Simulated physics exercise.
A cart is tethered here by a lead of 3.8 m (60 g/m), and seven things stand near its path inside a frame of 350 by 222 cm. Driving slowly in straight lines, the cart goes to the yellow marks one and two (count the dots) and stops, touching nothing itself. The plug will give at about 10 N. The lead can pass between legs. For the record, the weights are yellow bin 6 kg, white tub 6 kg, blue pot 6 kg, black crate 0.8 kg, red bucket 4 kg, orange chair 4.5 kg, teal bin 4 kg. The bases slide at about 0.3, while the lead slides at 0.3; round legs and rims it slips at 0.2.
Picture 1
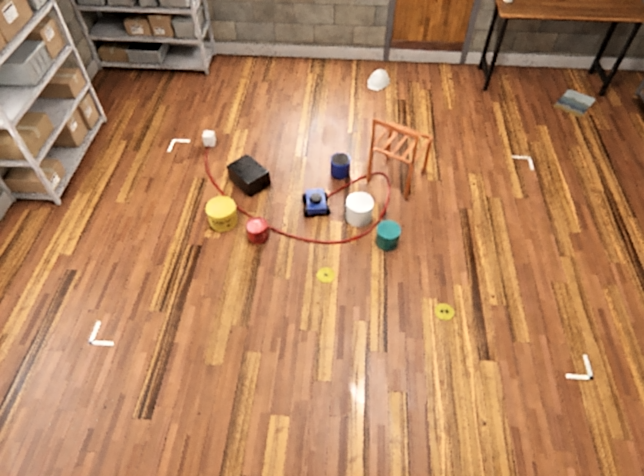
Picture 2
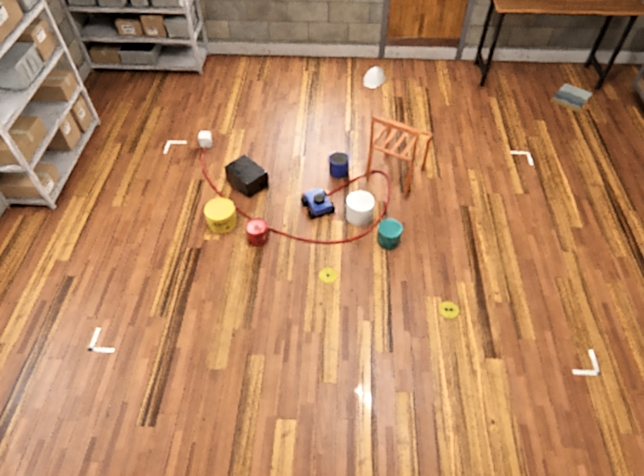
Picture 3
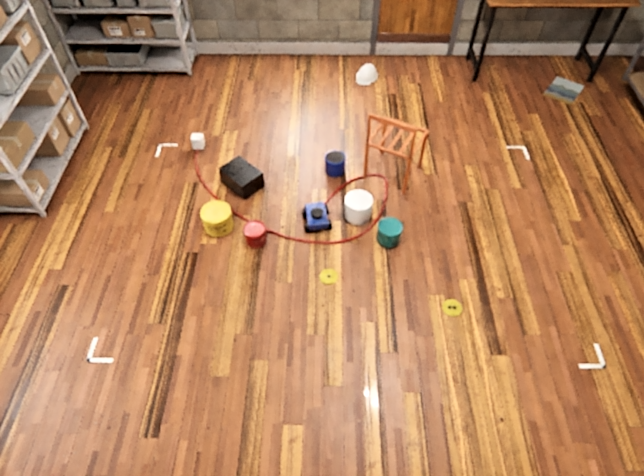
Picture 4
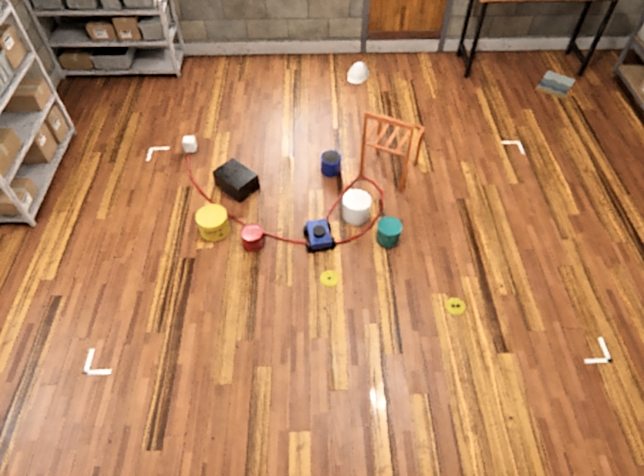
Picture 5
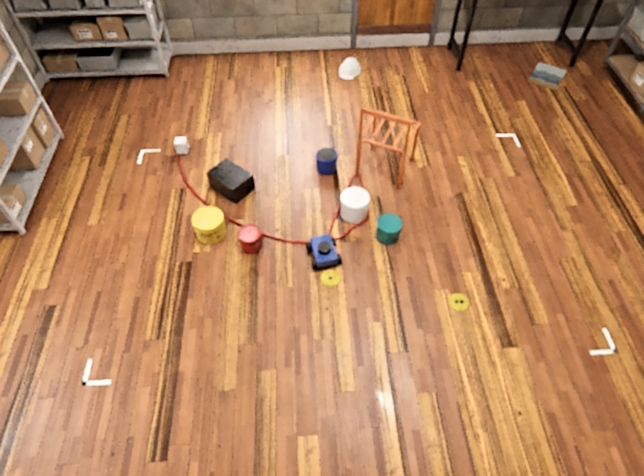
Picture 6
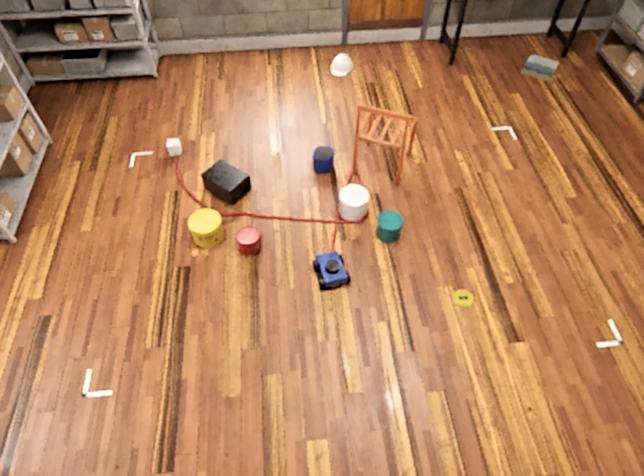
A blue cart tethered by a red lead rolls slowly toward the viewer from among a white tub, red bucket and other objects, passing over a yellow floor marker as the lead's loop pulls in against the tub.
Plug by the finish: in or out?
In.
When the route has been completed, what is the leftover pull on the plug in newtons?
Roughly 4 N.
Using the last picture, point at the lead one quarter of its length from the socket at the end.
Estimated pixel: About (244, 203).
Next, cart at (359, 280), lead slack at the fixed end; nothing else has moved.
Then, cart at (394, 284), 3 N at the fixed end; orange chair 3 cm off its start.
After that, cart at (433, 290), 4 N at the fixed end; orange chair 9 cm off its start at (388, 133).
Later, cart at (460, 295), 3 N at the fixed end; orange chair 15 cm off its start, black crate 4 cm off its start.
At the end, cart at (460, 295), 4 N at the fixed end; orange chair 15 cm off its start at (386, 138), black crate 4 cm off its start at (228, 172).
